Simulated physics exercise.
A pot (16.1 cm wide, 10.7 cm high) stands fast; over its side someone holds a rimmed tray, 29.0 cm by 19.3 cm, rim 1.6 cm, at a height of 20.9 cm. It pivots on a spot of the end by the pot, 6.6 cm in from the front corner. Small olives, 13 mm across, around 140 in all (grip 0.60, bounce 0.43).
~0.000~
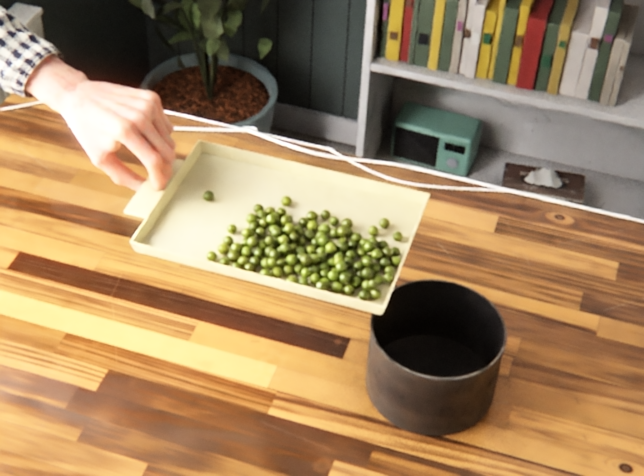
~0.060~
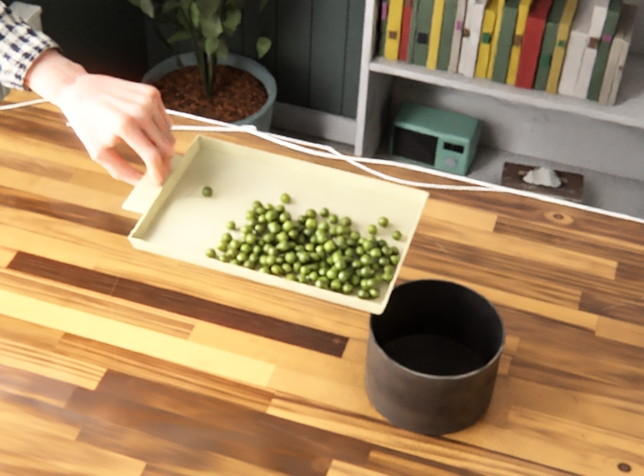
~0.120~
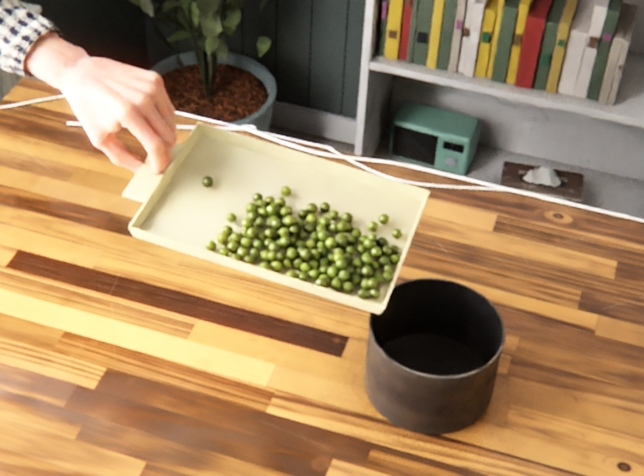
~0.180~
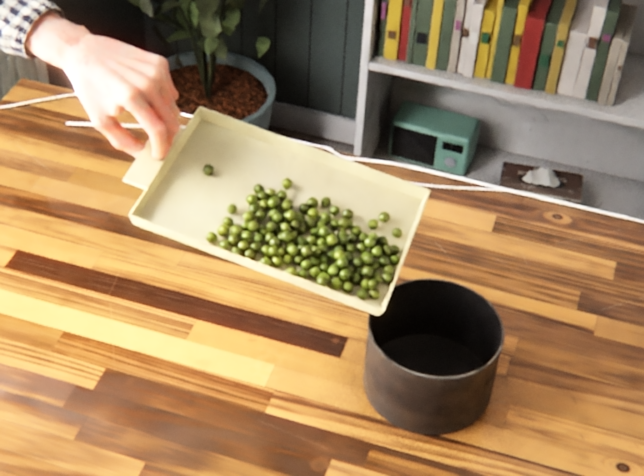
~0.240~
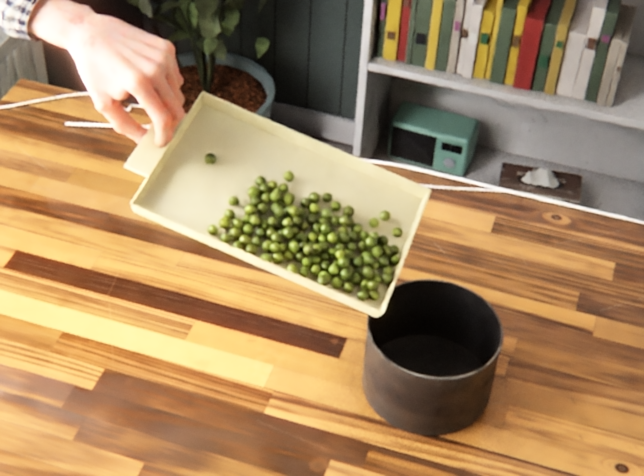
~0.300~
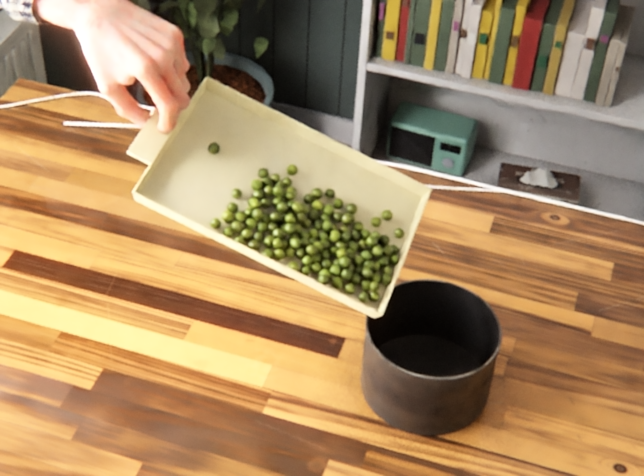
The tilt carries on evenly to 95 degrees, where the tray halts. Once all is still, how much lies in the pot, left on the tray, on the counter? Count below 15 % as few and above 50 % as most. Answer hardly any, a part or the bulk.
In the pot: A part; left on the tray: Hardly any; on the counter: The bulk.
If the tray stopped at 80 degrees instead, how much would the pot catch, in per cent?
It would be near 25 per cent.
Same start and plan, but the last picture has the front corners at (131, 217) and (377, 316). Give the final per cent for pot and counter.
Pot 5, counter 95.
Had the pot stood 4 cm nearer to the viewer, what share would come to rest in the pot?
In that case some 80 per cent.
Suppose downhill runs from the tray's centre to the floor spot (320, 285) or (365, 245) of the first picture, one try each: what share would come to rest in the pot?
Some 5 and 75 per cent.
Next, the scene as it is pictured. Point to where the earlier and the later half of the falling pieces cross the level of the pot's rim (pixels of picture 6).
At about (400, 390), then at (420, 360).
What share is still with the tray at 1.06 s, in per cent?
About 80 per cent.
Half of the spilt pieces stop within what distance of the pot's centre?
Roughly 18 cm.
After 0.76 s, tilt 55 degrees; the tray holds 100 %, the pot 0 %.
Then, at 1.06 s, tilt 79 degrees; the tray holds 80 %, the pot 5 %.
Then, at 1.47 s, tilt 95 degrees; the tray holds 5 %, the pot 30 %.
At rest (2.4 s), pot 40 %, tray 0 %, counter 60 %.
